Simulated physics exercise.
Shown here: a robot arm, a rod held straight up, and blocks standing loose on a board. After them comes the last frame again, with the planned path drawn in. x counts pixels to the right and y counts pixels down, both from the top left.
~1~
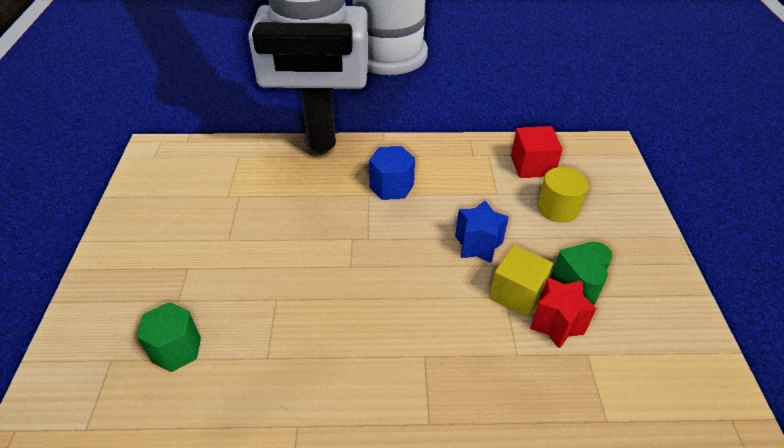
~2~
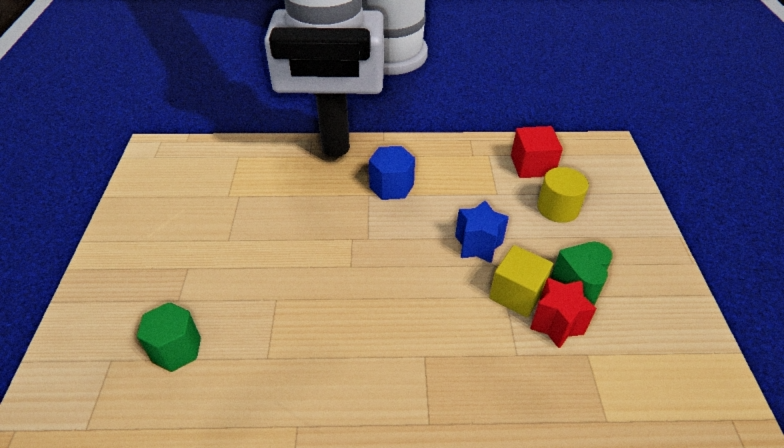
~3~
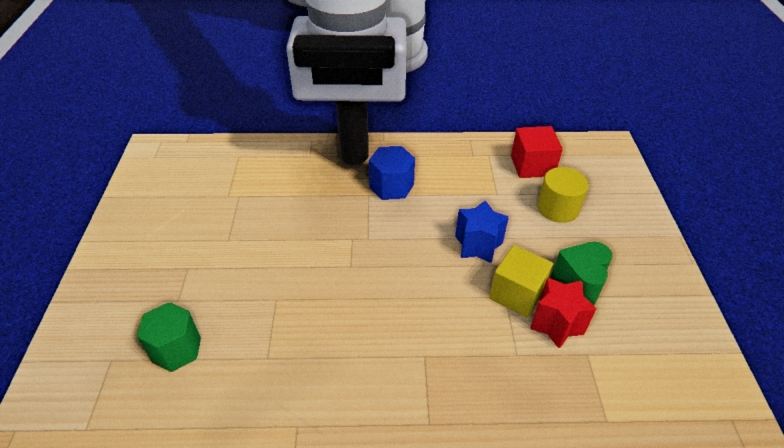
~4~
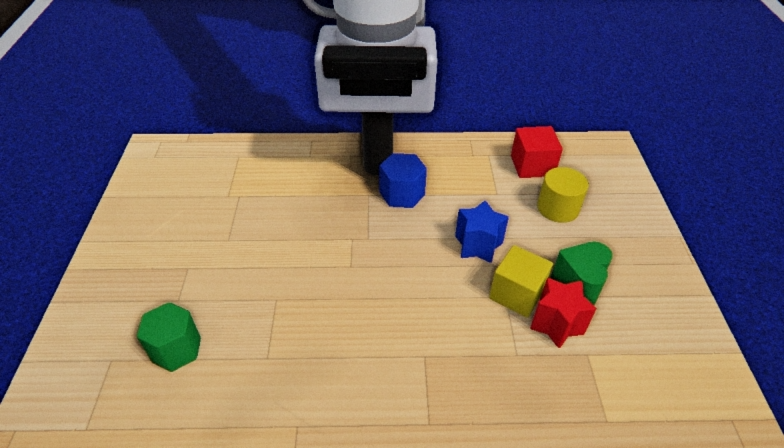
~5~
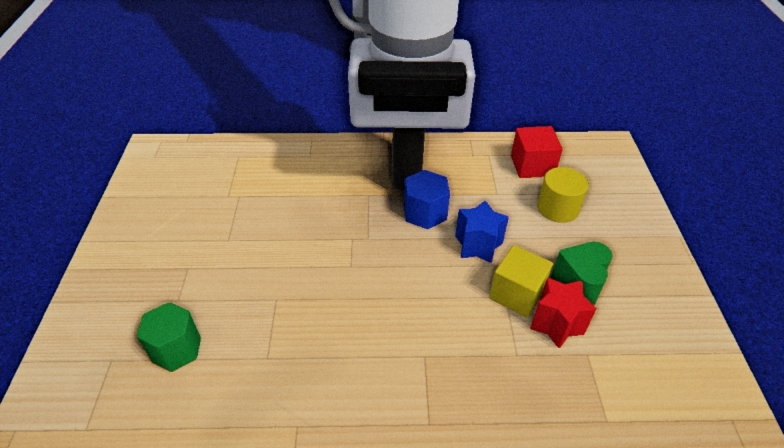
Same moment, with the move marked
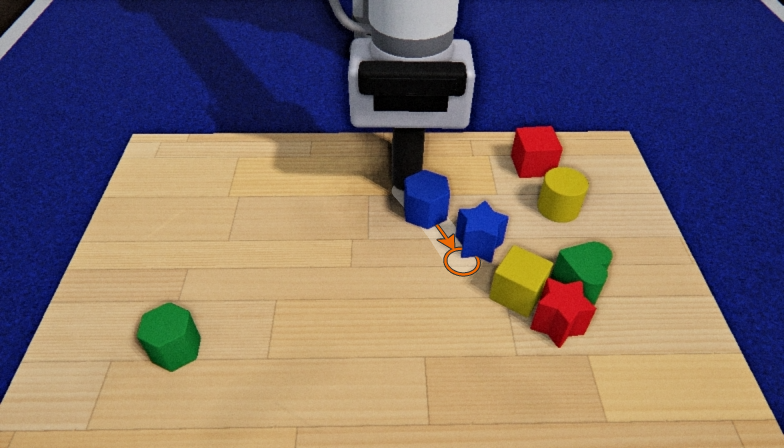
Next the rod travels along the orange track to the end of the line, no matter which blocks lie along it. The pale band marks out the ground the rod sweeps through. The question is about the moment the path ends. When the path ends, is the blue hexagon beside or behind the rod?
It seems not.
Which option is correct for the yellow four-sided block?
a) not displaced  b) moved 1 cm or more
I choose b.
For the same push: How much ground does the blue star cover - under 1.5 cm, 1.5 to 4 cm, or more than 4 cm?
Distance: More than 4 cm.
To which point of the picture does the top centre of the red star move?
It should be at about (588, 318).
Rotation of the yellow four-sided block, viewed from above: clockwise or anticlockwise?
It turns clockwise.
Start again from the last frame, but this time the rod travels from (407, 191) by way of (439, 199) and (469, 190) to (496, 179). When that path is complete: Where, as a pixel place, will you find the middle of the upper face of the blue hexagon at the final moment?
Its top centre is at about (446, 198).
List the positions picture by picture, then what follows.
In the first picture, rod's lower end at (322, 143); blue hexagon at (392, 158); blue star at (483, 218); yellow four-sided block at (524, 267); red star at (567, 298).
In the second picture, rod at (336, 148); blocks still.
In the third picture, rod at (355, 156); blocks still.
In the fourth picture, rod at (378, 167); blue hexagon at (403, 166).
In the fifth picture, rod at (407, 182); blue hexagon at (427, 185); blue star at (483, 218); yellow four-sided block at (524, 267); red star at (567, 298).
Drawn move, from (407, 191) through (435, 223) to (462, 261).
On the path given first. One third of the way, rod at (427, 203); blue hexagon at (447, 209); blue star at (493, 224), turned 25° anticlockwise.
Two thirds of the way, rod at (446, 227); blue hexagon at (468, 236); blue star at (514, 238), turned 60° anticlockwise; yellow four-sided block at (540, 275); red star at (578, 308).
At the end, rod at (463, 252); blue hexagon at (491, 262); blue star at (527, 243), turned 90° anticlockwise; yellow four-sided block at (554, 280), turned 30° clockwise; red star at (588, 318), turned 15° clockwise.
